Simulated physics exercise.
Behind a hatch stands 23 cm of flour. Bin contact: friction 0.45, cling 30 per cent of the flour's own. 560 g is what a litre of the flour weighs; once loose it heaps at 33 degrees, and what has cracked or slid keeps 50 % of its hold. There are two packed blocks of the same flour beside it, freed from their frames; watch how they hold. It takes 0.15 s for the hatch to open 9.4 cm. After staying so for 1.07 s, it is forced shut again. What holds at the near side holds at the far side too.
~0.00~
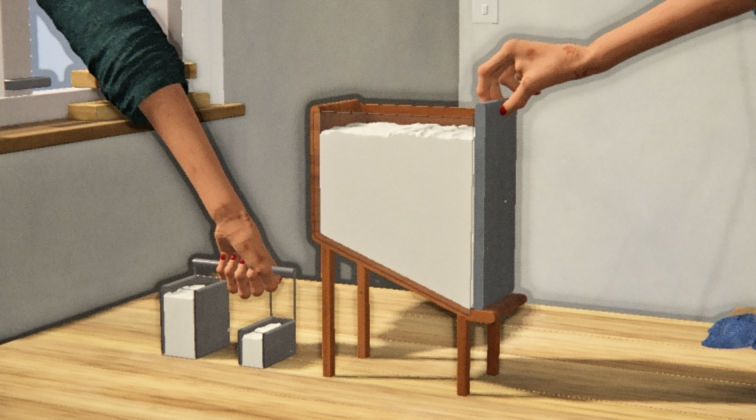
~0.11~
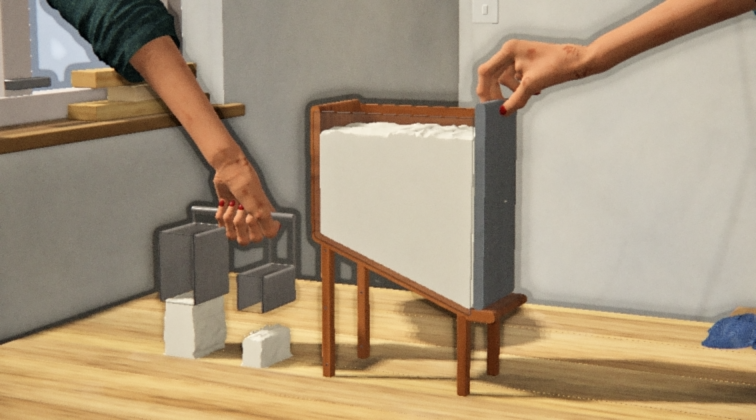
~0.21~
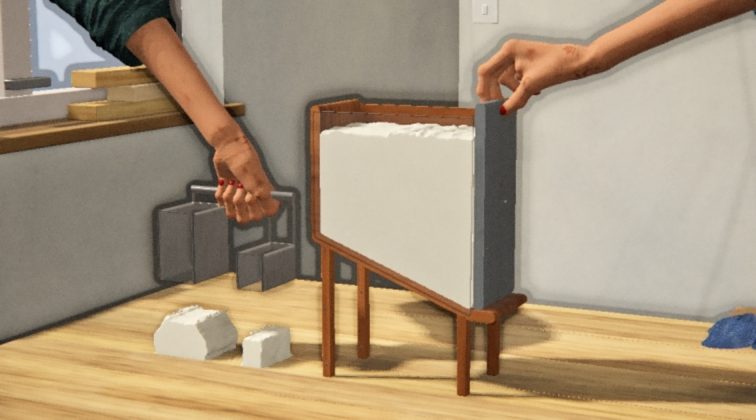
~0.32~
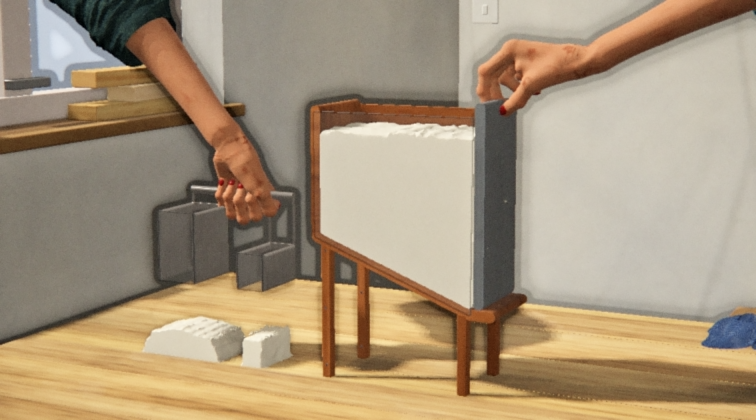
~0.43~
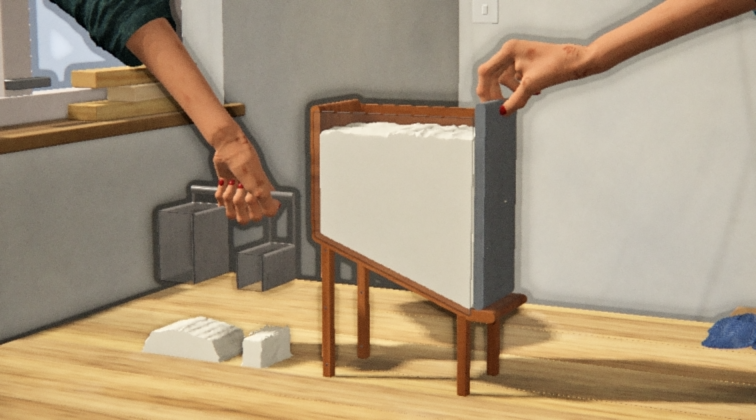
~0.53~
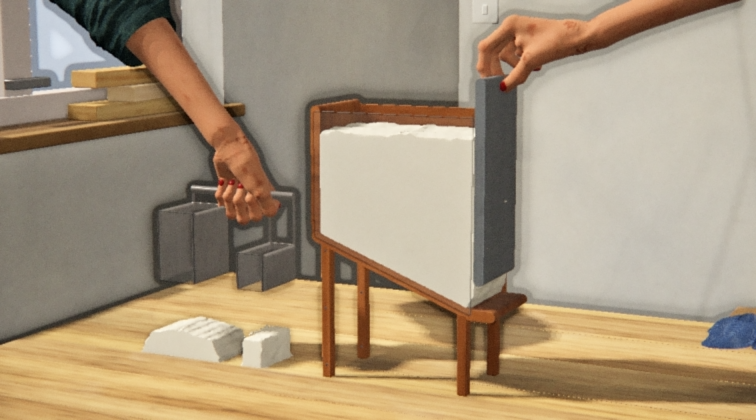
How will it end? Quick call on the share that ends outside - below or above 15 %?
Above, I would say.
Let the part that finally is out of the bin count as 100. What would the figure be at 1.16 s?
It comes to about 40 percent.
After 0.82 s, the hatch is 9.4 cm open and 4 % is out.
After 1.16 s, the hatch is 9.4 cm open and 13 % is out.
After 1.50 s, the hatch is 9.4 cm open and 21 % is out.
After 1.84 s, the hatch is 2.4 cm open and 30 % is out.
After 2.08 s, the hatch is shut and 31 % is out.
